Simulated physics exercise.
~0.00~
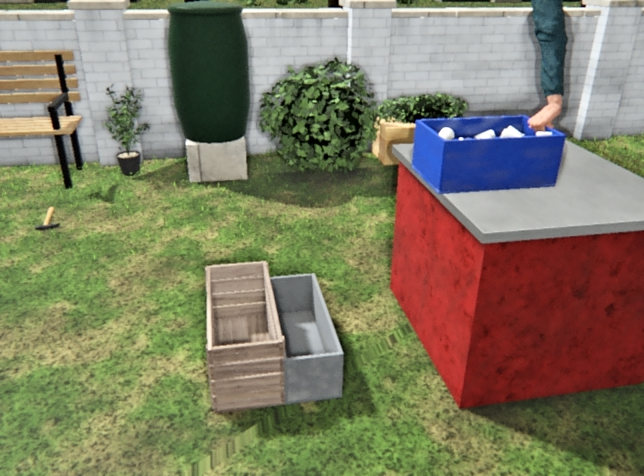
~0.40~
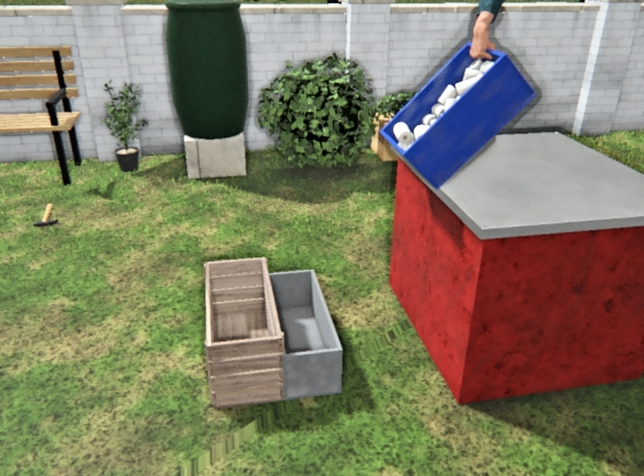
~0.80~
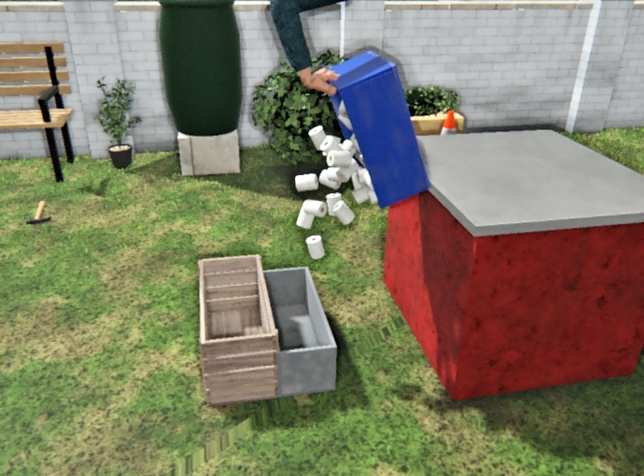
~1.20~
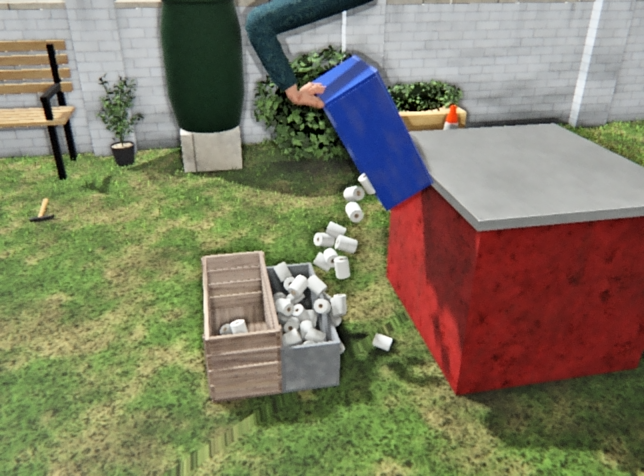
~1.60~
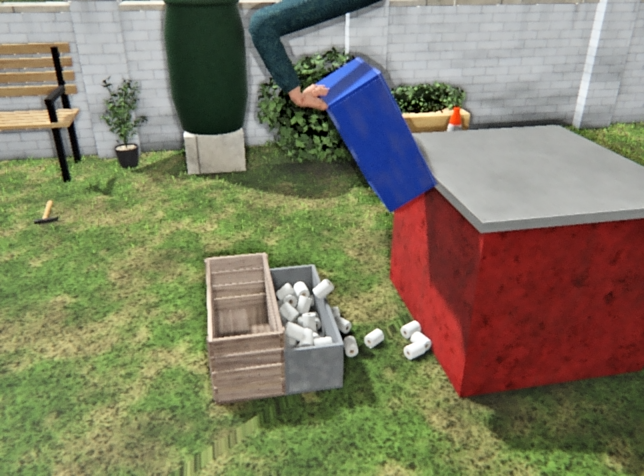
The clip opens on a garden lawn, where a blue tote of white paper rolls sits on a red bench with a grey top, and a hand grips its rim. Below to the left stand an empty grey tote and, beyond it, a wooden bin. The hand lifts and tips the blue tote leftward until the rolls tumble out in a stream. Most drop into the grey tote, while a few land in the wooden bin and others hit the grass. The blue tote stays held steeply overturned as the grey tote ends heaped with rolls, with several scattered between it and the bench.
